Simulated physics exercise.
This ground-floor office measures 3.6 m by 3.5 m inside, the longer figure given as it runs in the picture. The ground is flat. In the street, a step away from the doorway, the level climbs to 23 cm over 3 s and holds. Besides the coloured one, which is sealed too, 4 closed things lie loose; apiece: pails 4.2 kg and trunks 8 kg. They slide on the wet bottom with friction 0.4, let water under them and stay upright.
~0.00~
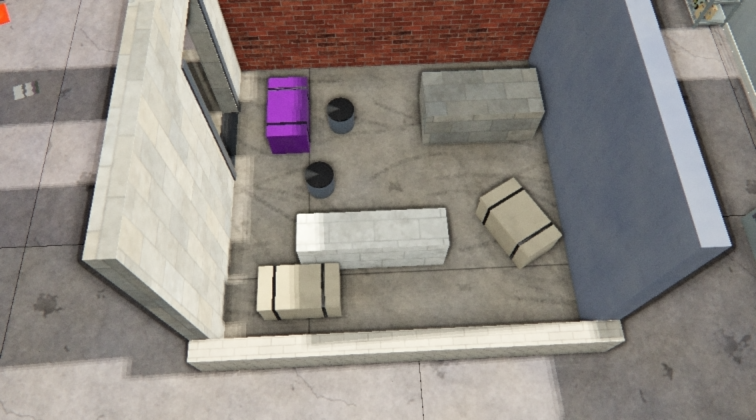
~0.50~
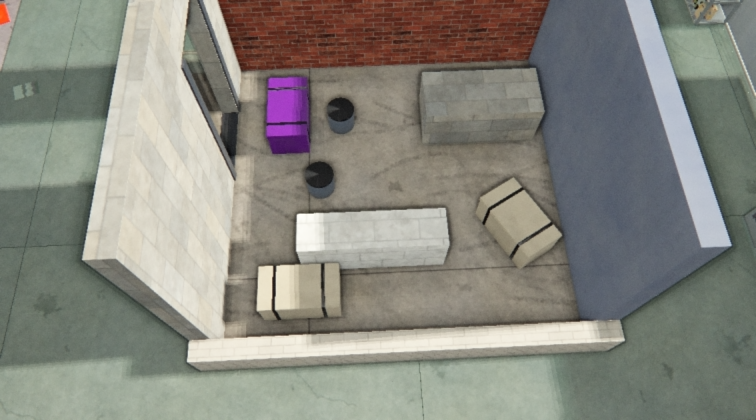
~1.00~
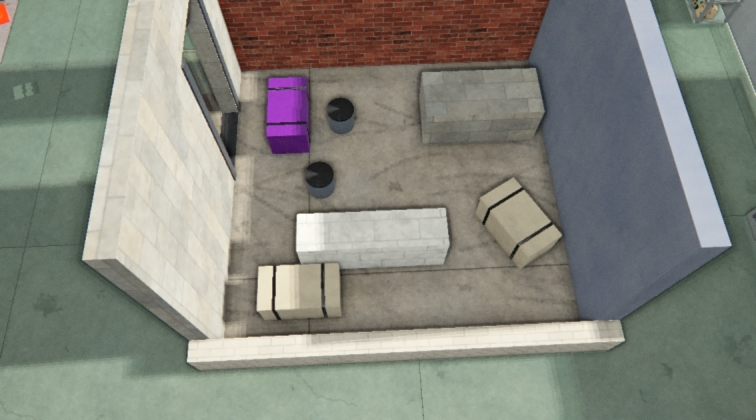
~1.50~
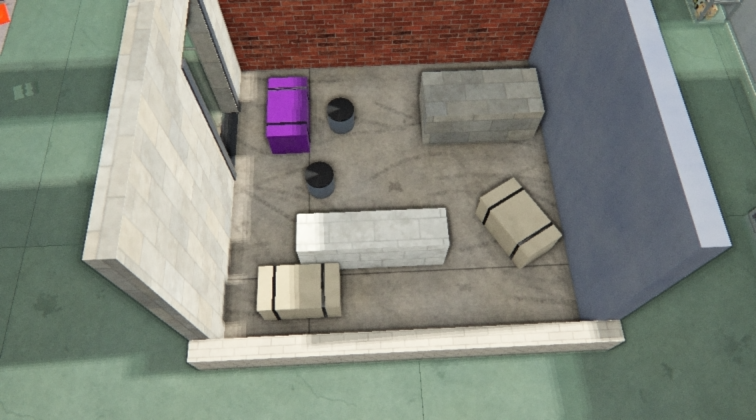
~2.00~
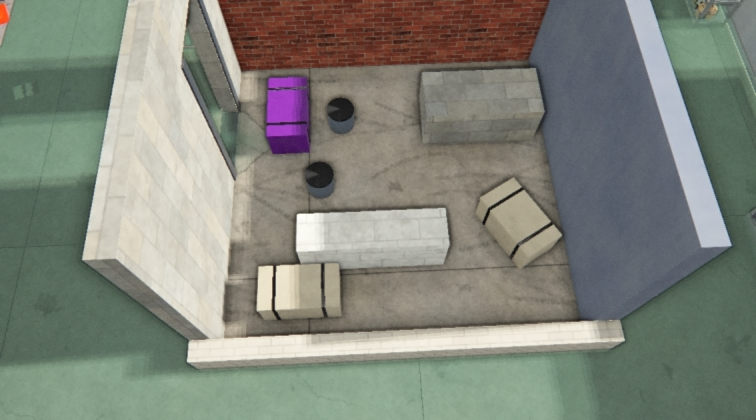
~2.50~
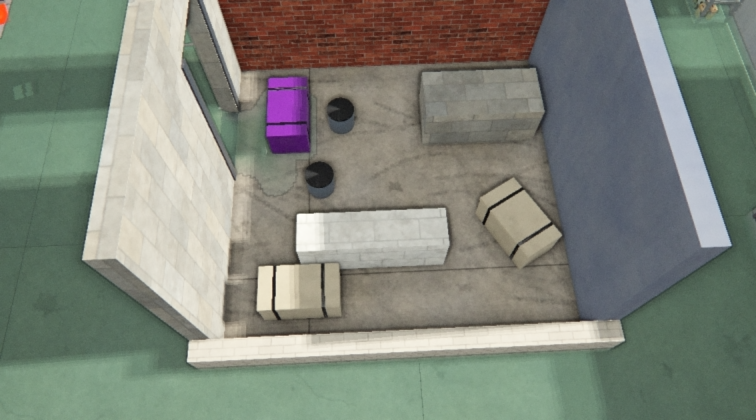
We see a roofless room from above, holding a purple trunk, two pale trunks, two dark pails and two stone blocks. Greenish water covers the ground outside, then a little spreads in through the left doorway; the objects stay still.
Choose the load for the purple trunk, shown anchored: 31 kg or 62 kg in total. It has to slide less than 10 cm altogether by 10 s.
Verdict: Neither load is enough.
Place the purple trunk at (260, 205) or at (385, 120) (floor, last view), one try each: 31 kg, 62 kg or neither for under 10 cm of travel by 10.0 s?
In turn: Either load holds; only the larger holds.
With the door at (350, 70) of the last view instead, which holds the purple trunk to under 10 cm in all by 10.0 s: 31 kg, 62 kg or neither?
Then only the higher weight holds it.
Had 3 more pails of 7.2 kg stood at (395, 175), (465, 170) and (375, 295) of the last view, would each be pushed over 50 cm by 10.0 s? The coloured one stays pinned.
In turn: Short of it, under, under.
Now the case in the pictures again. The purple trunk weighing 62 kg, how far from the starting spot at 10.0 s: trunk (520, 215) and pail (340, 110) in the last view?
In that order: 60 cm, 40 cm.
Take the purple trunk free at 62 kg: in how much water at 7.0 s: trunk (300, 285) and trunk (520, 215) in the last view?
Roughly 4 and 6 cm.
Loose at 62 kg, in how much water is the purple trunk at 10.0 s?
About 9 cm.
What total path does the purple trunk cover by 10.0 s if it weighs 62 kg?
About 60 cm.
After 3.5 s the purple trunk would be 45 cm from its start with 31 kg and 7 cm from its start with 62 kg; 7 cm of water round it then.
After 4.5 s the purple trunk would be 102 cm from its start with 31 kg and 35 cm from its start with 62 kg; 6 cm of water round it then.
After 7.0 s the purple trunk would be 102 cm from its start with 31 kg and 40 cm from its start with 62 kg; 8 cm of water round it then.
After 10.0 s the purple trunk would be 102 cm from its start with 31 kg and 61 cm from its start with 62 kg; 9 cm of water round it then.
